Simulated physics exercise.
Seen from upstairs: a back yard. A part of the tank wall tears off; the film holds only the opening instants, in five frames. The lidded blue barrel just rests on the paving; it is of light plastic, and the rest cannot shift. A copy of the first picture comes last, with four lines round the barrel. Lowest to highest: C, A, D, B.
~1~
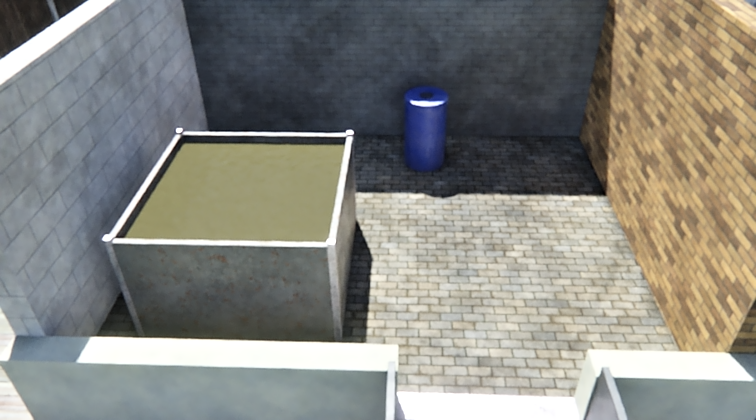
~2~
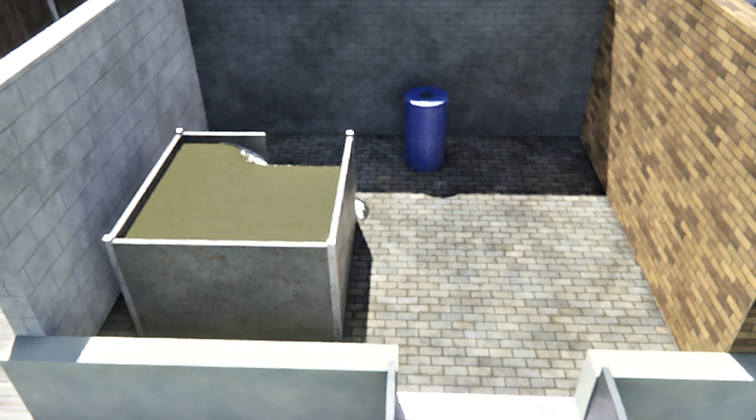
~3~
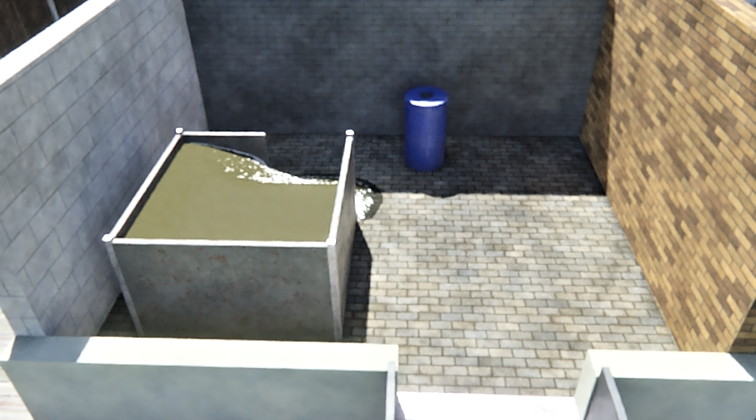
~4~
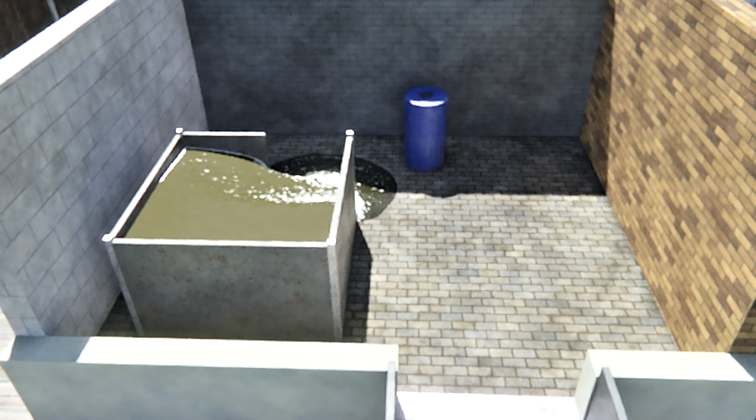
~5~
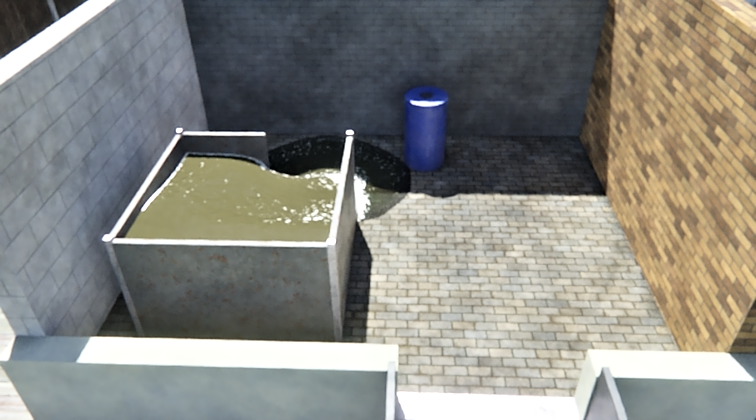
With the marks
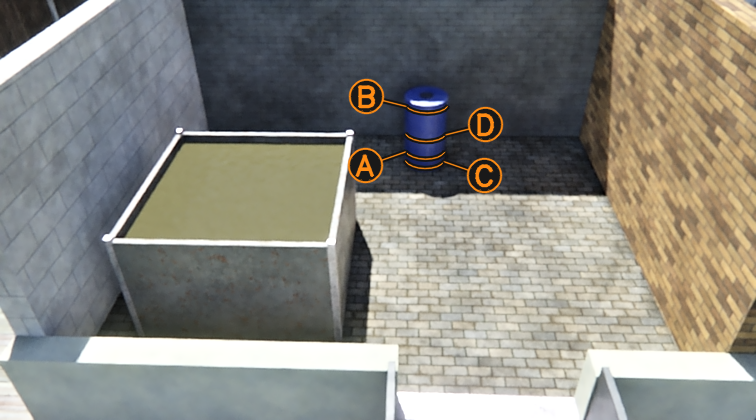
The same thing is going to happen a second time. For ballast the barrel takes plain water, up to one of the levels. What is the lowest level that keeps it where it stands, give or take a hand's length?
I would pick level B.
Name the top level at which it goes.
The answer is D.
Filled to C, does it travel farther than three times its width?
Yes, it does.
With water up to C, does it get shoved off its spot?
Yes, it does.
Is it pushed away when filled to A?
Yes, that goes wrong.
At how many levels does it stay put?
One.
On the marked copy, A at (425, 159); B at (427, 113); C at (424, 168); D at (426, 141); from the bottom up C, A, D, B.
With A, it is pushed about 6 times its own width away.
With B, it does not move.
With C, it is pushed about 6 times its own width away.
With D, it is pushed about twice its own width away.
